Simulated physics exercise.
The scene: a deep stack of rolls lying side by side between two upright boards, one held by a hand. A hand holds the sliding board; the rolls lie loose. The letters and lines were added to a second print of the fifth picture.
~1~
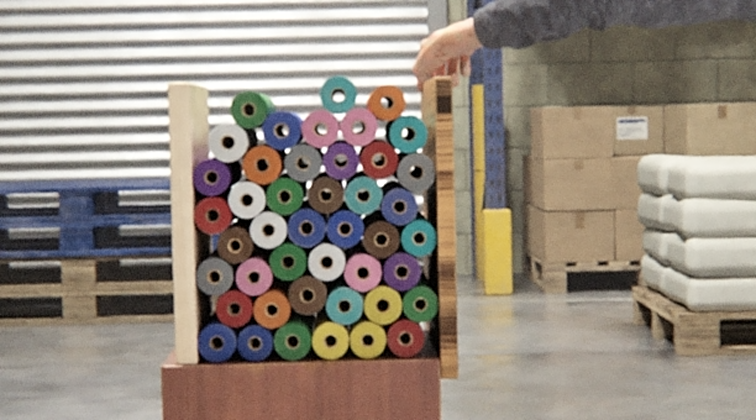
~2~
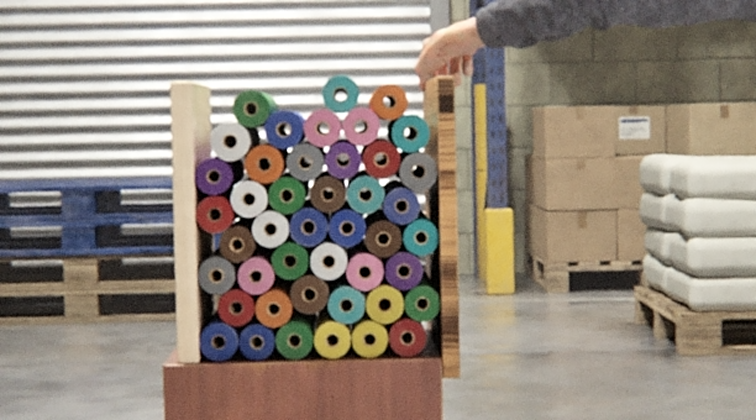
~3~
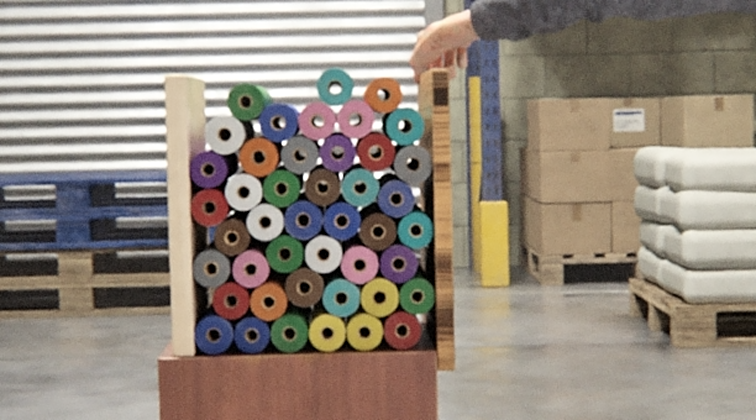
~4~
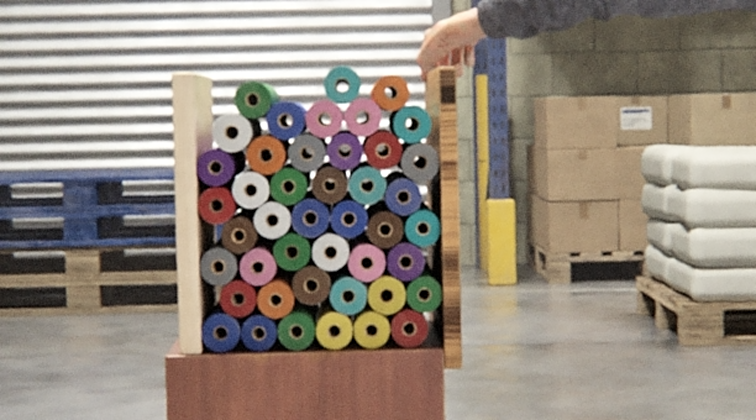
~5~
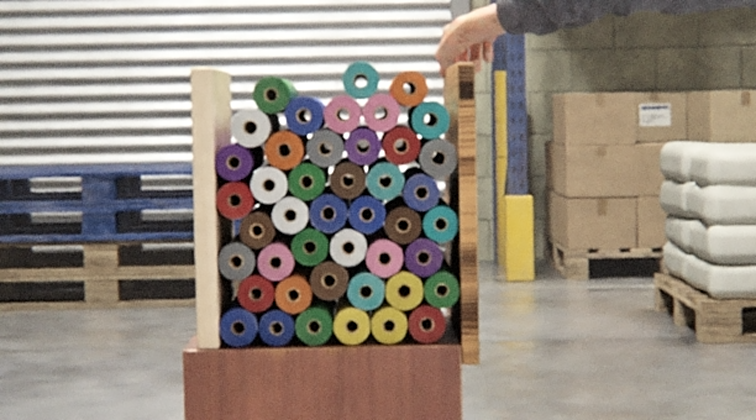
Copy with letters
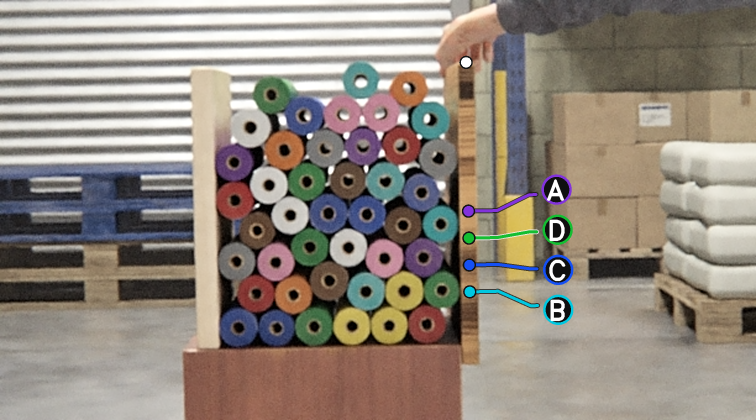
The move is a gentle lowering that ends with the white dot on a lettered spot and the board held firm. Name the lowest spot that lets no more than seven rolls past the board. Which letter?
The answer is mark D.
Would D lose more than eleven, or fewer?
Fewer than eleven.
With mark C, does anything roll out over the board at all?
At C: Yes.
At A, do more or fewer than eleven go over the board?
Fewer than eleven.
On the marked copy, A at (468, 211); B at (470, 292); C at (469, 265); D at (469, 238); the white dot at (466, 62).
Taking D. A third of the way, top of the board (458, 138).
Two thirds of the way, top of the board (460, 221).
When it is over, top of the board (460, 238), about four out over the board.
As for the rest, A seven out over the board; B more than seven out over the board; C more than seven out over the board.
